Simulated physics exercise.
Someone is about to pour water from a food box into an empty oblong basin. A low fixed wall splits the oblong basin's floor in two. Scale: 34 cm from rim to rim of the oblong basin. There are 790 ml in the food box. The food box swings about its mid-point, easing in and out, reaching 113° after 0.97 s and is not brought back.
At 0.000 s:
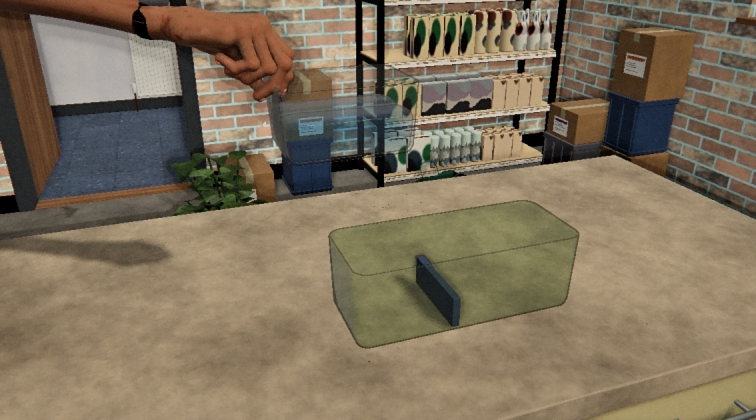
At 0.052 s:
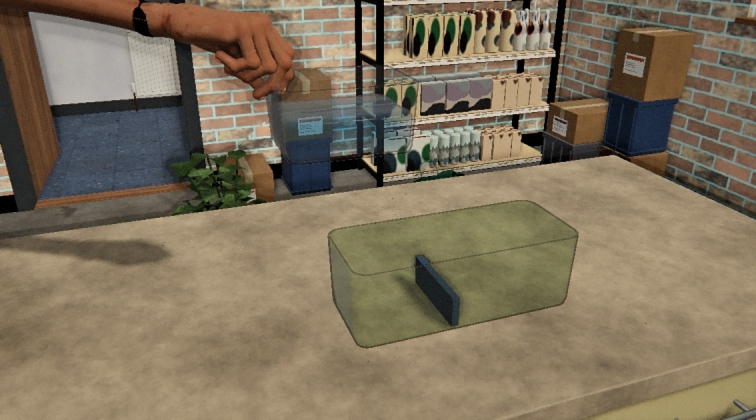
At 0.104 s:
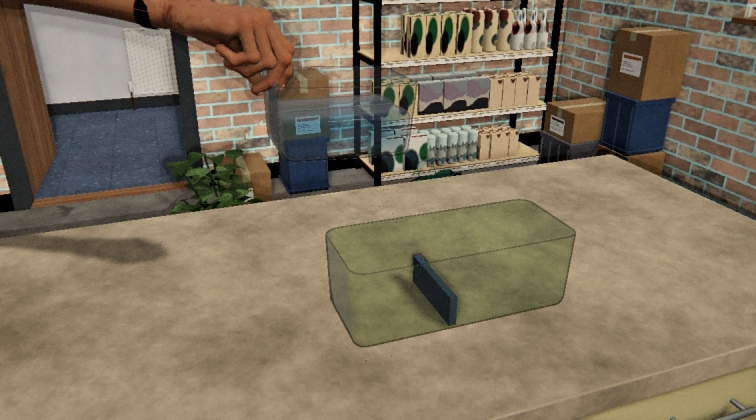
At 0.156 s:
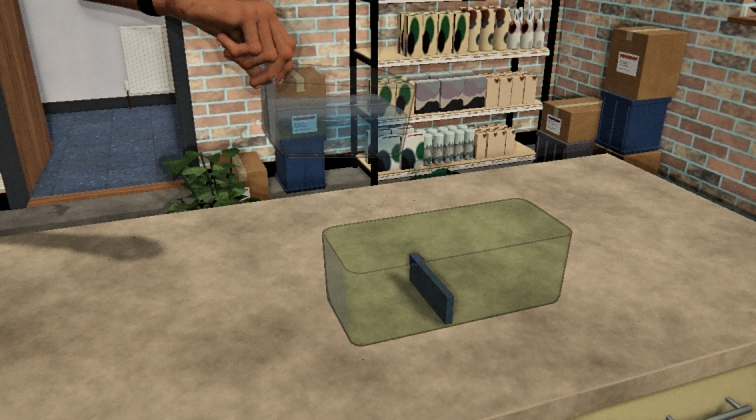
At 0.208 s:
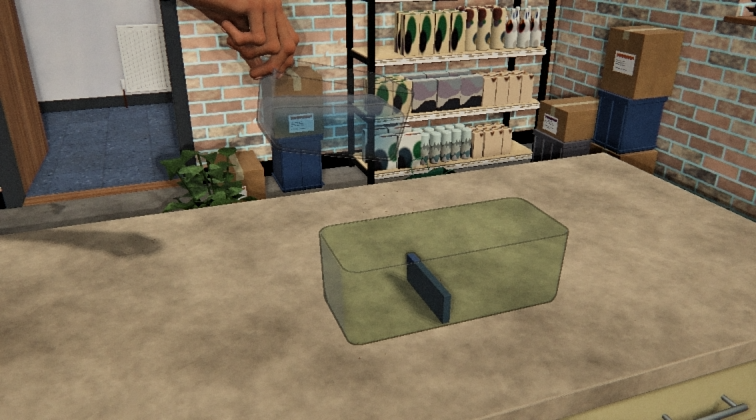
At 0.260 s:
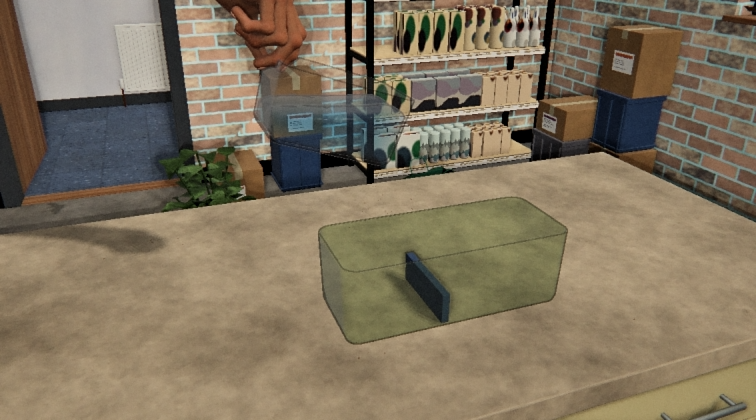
A hand holding a clear food box above a counter, slowly tilting it rightward behind a greenish transparent basin with a dark divider.
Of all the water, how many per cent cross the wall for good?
Roughly 49 per cent is past the wall.
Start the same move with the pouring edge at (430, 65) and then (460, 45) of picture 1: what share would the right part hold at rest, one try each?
In turn about 65 and 85 per cent.
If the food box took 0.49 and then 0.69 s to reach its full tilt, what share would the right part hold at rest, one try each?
In turn about 25 and 40 per cent.
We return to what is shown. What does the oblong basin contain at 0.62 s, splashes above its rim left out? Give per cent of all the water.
Near 10 in a hundred.
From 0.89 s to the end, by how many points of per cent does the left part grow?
Some 18 per cent.
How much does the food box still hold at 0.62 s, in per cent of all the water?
Near 42 in a hundred.
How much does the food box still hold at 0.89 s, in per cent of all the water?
Near 7 in a hundred.
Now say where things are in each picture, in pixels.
It leans 0°; its right rim is at (403, 74); the water meets the walls at (276, 114) and (398, 102); the oblong basin's rim runs from (340, 254) to (555, 217); the wall's top is at (437, 277), in the first frame.
It leans 1°; its right rim is at (403, 75); the water meets the walls at (275, 114) and (398, 102), in the second frame.
It leans 3°; its right rim is at (402, 77); the water meets the walls at (273, 112) and (395, 102), in the third frame.
It leans 7°; its right rim is at (400, 80); the water meets the walls at (269, 110) and (392, 103), in the fourth frame.
It leans 12°; its right rim is at (399, 86); the water meets the walls at (266, 108) and (391, 103), in the fifth frame.
It leans 19°; its right rim is at (399, 93); the water meets the walls at (264, 107) and (391, 102), in the sixth frame.
After 0.62 s the tilt is 81° and 42 per cent is still to pour, 2 is left of the wall and 8 right of it.
After 0.89 s the tilt is 111° and 7 per cent is still to pour, 29 is left of the wall and 48 right of it.
After 1.17 s the tilt is 113° and 0 per cent is still to pour, 46 is left of the wall and 49 right of it.
After 1.47 s the tilt is 113° and 0 per cent is still to pour, 46 is left of the wall and 49 right of it.
In the end 46 per cent lies left of the wall, 49 right of it and 5 outside.
